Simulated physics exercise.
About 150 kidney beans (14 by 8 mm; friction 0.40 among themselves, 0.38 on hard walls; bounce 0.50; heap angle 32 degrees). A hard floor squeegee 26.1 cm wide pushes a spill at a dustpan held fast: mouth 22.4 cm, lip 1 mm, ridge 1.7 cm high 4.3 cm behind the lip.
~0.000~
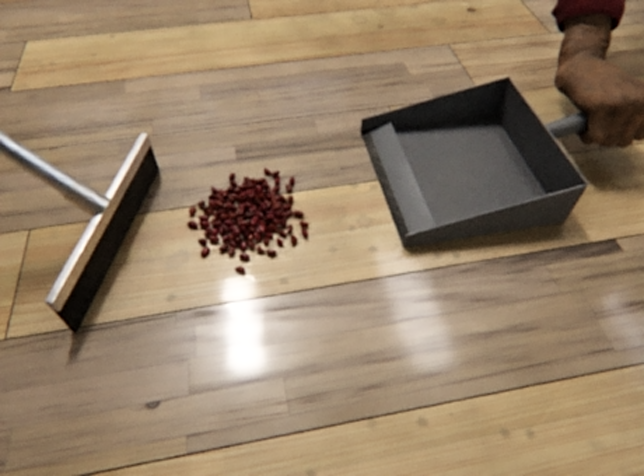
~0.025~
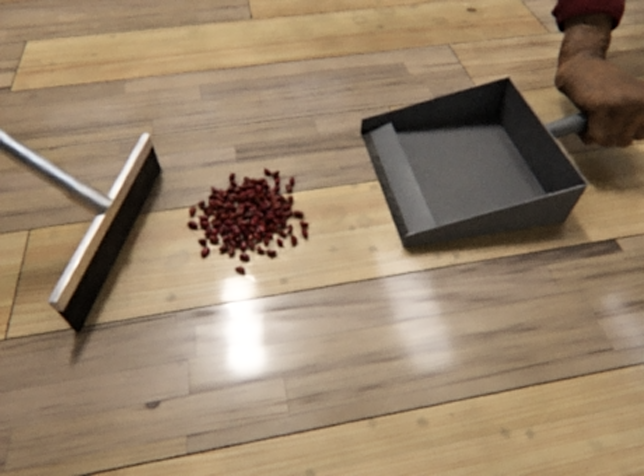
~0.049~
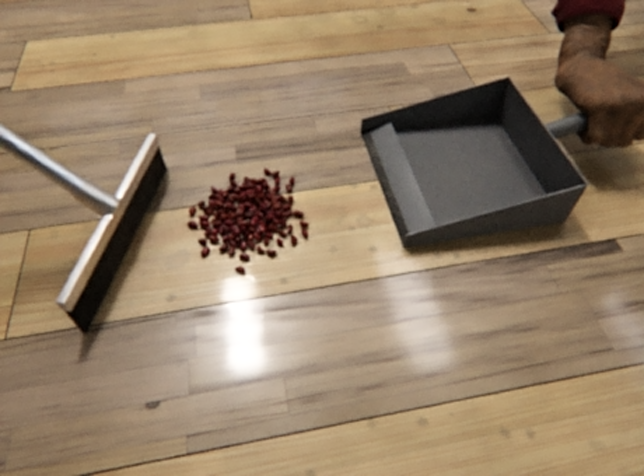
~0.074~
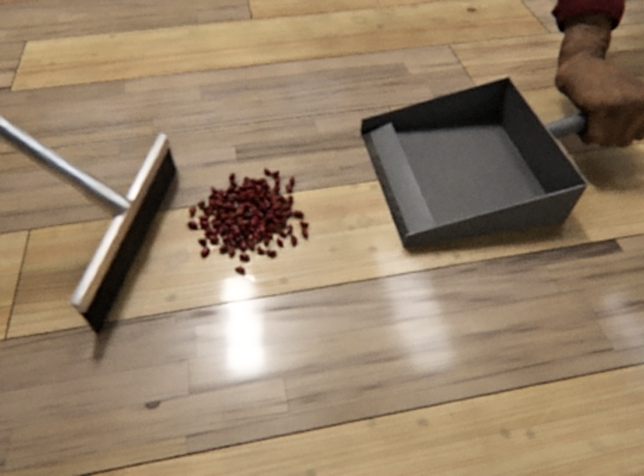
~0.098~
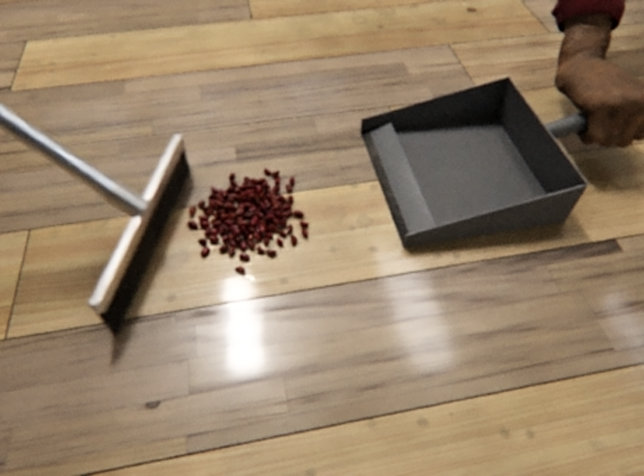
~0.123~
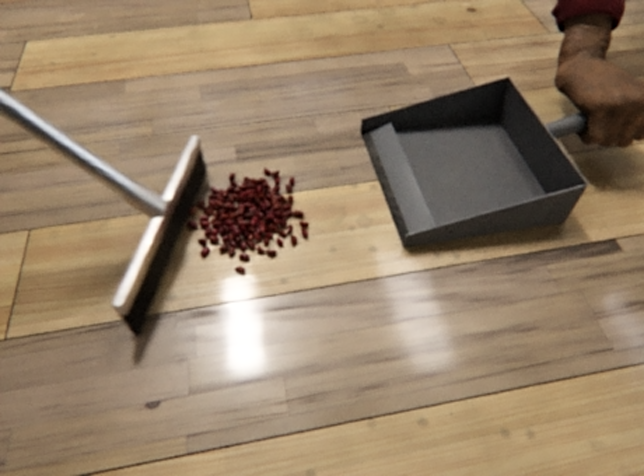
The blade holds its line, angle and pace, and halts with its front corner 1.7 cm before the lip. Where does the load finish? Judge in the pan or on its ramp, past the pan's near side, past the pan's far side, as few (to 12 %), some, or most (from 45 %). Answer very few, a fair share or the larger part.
In the pan or on its ramp: A fair share; past the pan's near side: A fair share; past the pan's far side: Very few.
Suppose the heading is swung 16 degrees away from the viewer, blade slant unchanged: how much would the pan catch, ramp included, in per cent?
In that case some 30 per cent.
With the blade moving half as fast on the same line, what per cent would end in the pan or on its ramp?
In that case some 20 per cent.
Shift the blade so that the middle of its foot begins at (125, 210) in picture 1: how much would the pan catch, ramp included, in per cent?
About 30 per cent.
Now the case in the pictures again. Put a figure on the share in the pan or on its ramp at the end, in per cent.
About 30 per cent.
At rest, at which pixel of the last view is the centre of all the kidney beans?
At about (401, 225).
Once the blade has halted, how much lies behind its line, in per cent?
About 5 per cent.
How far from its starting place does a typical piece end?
About 22 cm.
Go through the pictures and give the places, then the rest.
Blade from (55, 305) to (146, 142), moved 0.0 cm, 0 of the pieces shifted so far; middle of the pieces at (247, 215); pan at (468, 172), in the first frame.
Blade from (58, 305) to (148, 142), moved 0.3 cm, 0 of the pieces shifted so far; middle of the pieces at (247, 215), in the second frame.
Blade from (66, 306) to (154, 142), moved 1.1 cm, 0 of the pieces shifted so far; middle of the pieces at (247, 215), in the third frame.
Blade from (80, 306) to (165, 143), moved 2.6 cm, 0 of the pieces shifted so far; middle of the pieces at (247, 215), in the fourth frame.
Blade from (99, 307) to (179, 143), moved 4.5 cm, 0 of the pieces shifted so far; middle of the pieces at (247, 215), in the fifth frame.
Blade from (121, 309) to (197, 144), moved 6.9 cm, 0 of the pieces shifted so far; middle of the pieces at (247, 215); pan at (468, 172). Its pace works out near 0.94 m/s, heading 14 degrees towards the viewer's side, in the sixth frame.
After 0.25 s, middle of the blade 17 cm from the lip; 0 % over the lip, far side 0 %, near side 5 %.
After 0.34 s, middle of the blade 9 cm from the lip; 0 % over the lip, far side 0 %, near side 25 %.
After 0.57 s, middle of the blade 6 cm from the lip; 30 % over the lip, far side 0 %, near side 35 %.
In the end, at 2.8 s, pan 30 %, near side 35 %, far side 0 %, in front of the lip or behind the blade 35 %.
